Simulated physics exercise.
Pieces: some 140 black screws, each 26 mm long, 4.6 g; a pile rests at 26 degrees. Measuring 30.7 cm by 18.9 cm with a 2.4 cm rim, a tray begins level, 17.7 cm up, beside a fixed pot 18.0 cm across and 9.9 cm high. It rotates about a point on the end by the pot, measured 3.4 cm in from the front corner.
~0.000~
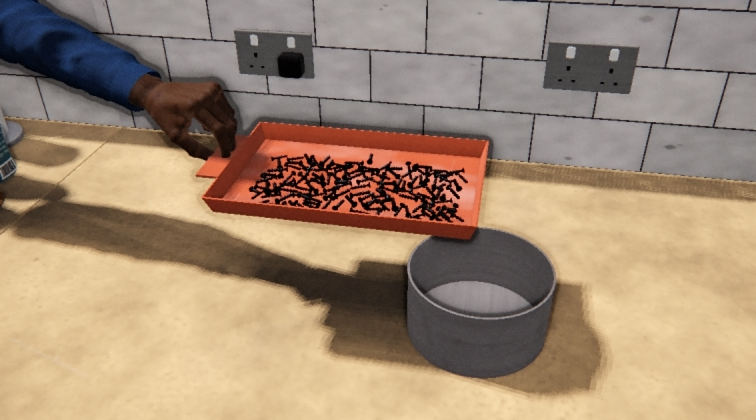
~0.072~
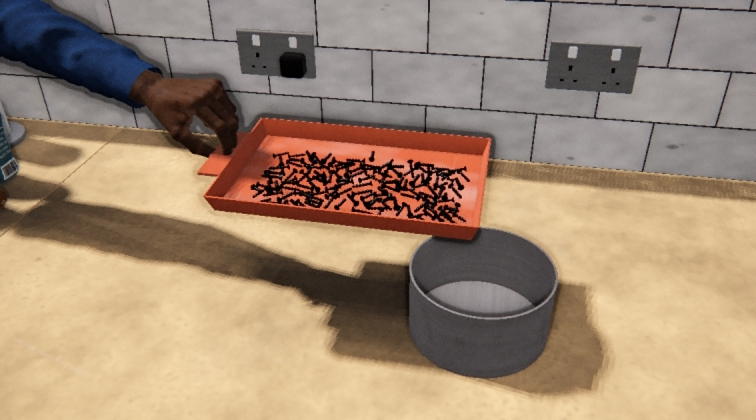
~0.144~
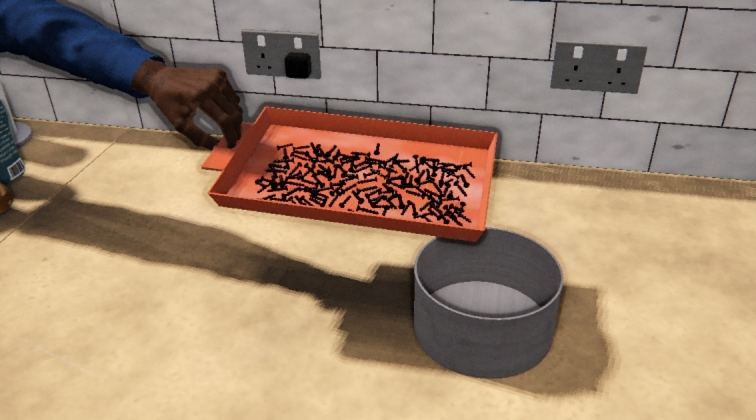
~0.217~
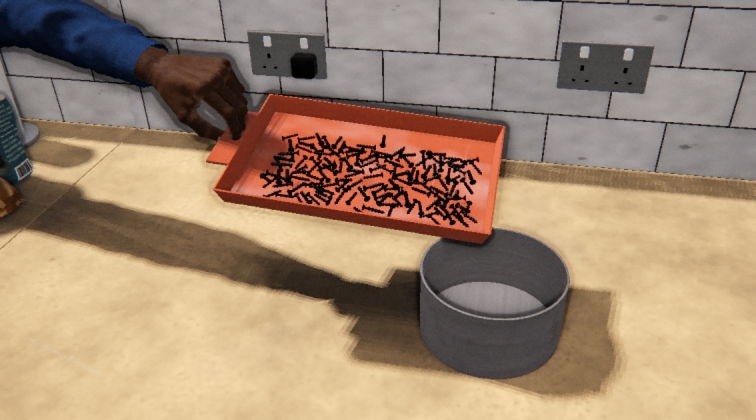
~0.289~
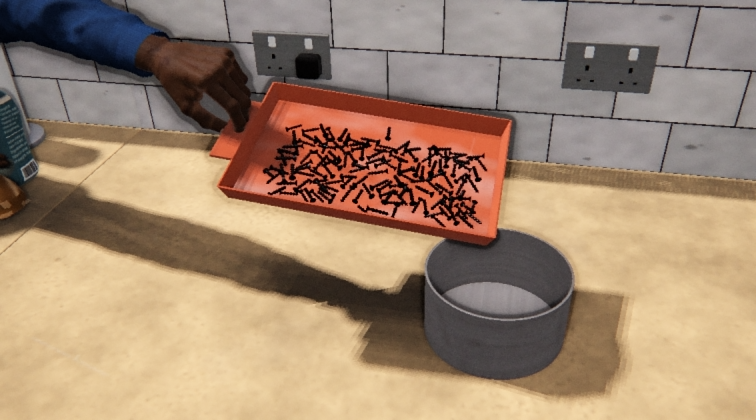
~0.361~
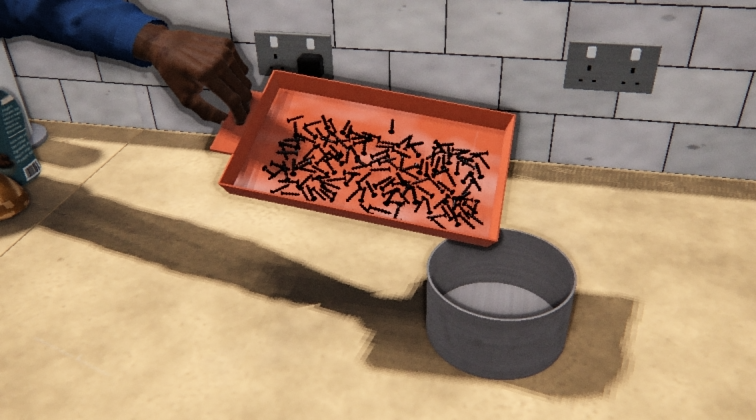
A hand tilting a red tray of small black screws down to the right above a grey pot on a counter.
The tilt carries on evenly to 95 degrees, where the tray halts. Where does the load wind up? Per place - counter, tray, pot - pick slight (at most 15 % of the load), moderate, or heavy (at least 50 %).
Counter - heavy; tray - slight; pot - moderate.
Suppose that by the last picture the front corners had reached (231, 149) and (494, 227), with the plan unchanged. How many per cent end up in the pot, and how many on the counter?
You'd end with pot at 100 and counter at 0.
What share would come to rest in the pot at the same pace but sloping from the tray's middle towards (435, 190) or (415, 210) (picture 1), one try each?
First try: Around 70 percent; second try: Around 90 percent.
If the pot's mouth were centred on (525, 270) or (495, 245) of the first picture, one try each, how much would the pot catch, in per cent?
That gives roughly 10 per cent and then 0 per cent.
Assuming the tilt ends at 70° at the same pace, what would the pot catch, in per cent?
Roughly 25 percent.
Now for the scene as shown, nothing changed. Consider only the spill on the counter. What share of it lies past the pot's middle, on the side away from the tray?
I'd put it at close to 10 per cent.
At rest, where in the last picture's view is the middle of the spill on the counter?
Roughly at pixel (428, 393) in the last view.
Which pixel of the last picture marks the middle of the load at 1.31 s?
Approximately (429, 237) in the last view.
After 0.93 s, tilt 55 degrees; the tray holds 100 %, the pot 0 %.
Then, at 1.31 s, tilt 79 degrees; the tray holds 90 %, the pot 5 %.
After 1.77 s, tilt 95 degrees; the tray holds 0 %, the pot 45 %.
By 2.6 s all is still; counter 55 %, tray 0 %, pot 45 %.
